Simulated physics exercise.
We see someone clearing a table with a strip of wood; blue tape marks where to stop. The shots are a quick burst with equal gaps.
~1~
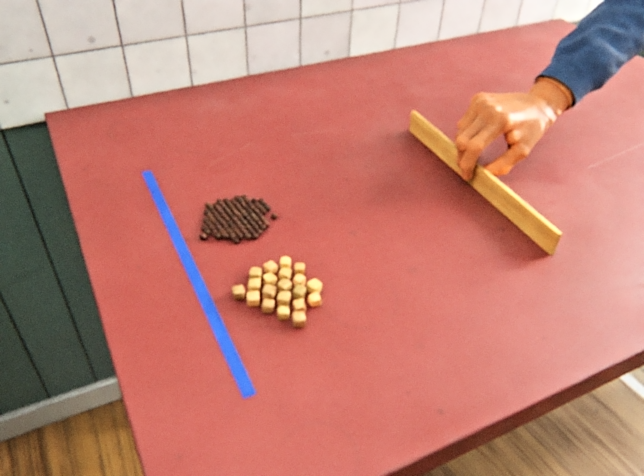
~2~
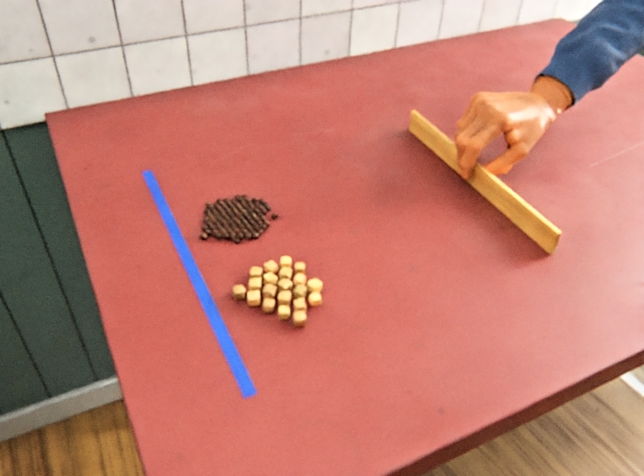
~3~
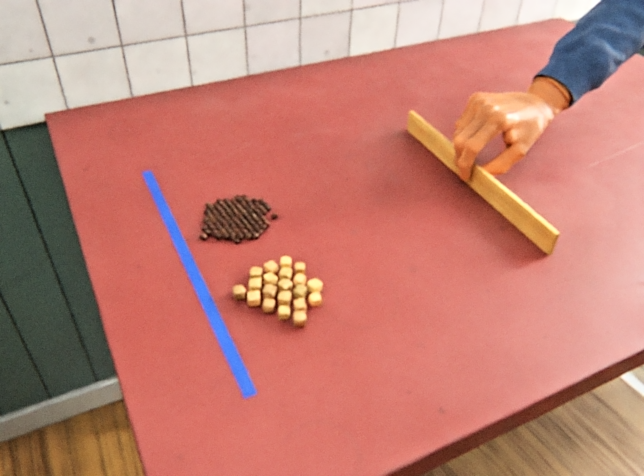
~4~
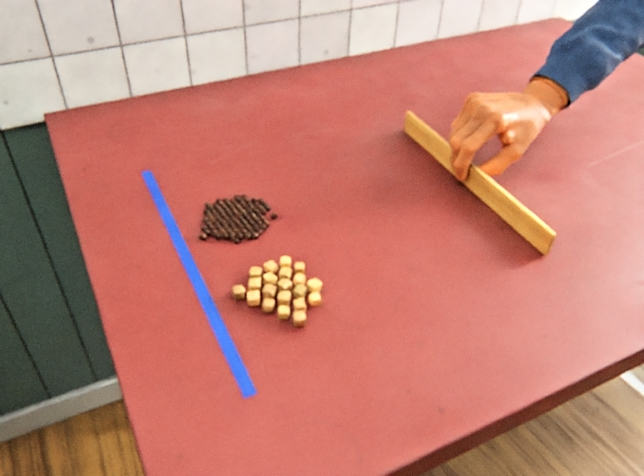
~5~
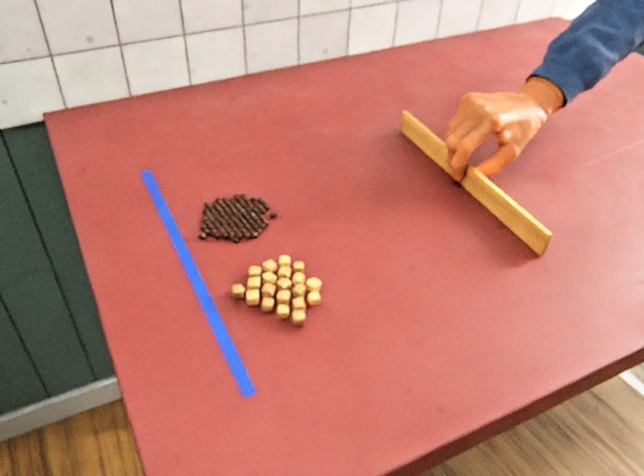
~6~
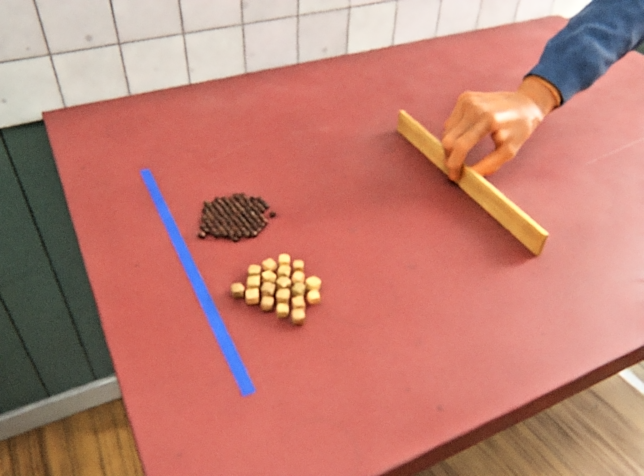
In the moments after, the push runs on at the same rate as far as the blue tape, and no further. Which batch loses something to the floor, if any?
Here the nearer batch remains up there, and the farther batch remains up there.
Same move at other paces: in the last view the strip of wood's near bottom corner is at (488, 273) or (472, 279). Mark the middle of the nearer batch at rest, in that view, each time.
Around (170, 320) in the first try, (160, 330) in the second.
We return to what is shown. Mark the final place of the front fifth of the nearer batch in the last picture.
Roughly at (171, 330).
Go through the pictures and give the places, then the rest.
In the first frame, strip of wood at (545, 233), at rest; blue tape at (150, 179), about a palm's width from the edge; edge at (94, 296); nearer batch at (284, 287), a few small wooden cubes; farther batch at (238, 216), many allspice berries.
In the second frame, strip of wood at (545, 232), at rest; farther batch at (239, 216).
In the third frame, strip of wood at (543, 233); nearer batch at (285, 286).
In the fourth frame, strip of wood at (539, 233); farther batch at (238, 216).
In the fifth frame, strip of wood at (535, 234); nearer batch at (284, 285).
In the sixth frame, strip of wood at (531, 234); blue tape at (148, 178); edge at (93, 295); nearer batch at (283, 284); farther batch at (237, 214).
Then, 2.32 s after the last picture, strip of wood still moving, near (334, 202); nearer batch all on the table, its front near (238, 291); farther batch all on the table, its front near (201, 235).
Then, 4.66 s after the last picture, strip of wood stopped at the blue tape; nearer batch all on the table, its front near (173, 335); farther batch all on the table, its front near (130, 238).
Then, 4.94 s after the last picture, strip of wood stopped at the blue tape; nearer batch all on the table, its front near (173, 335); farther batch all on the table, its front near (127, 238).
At rest, strip of wood stopped at the blue tape; nearer batch all on the table, its front near (173, 335); farther batch all on the table, its front near (127, 238).
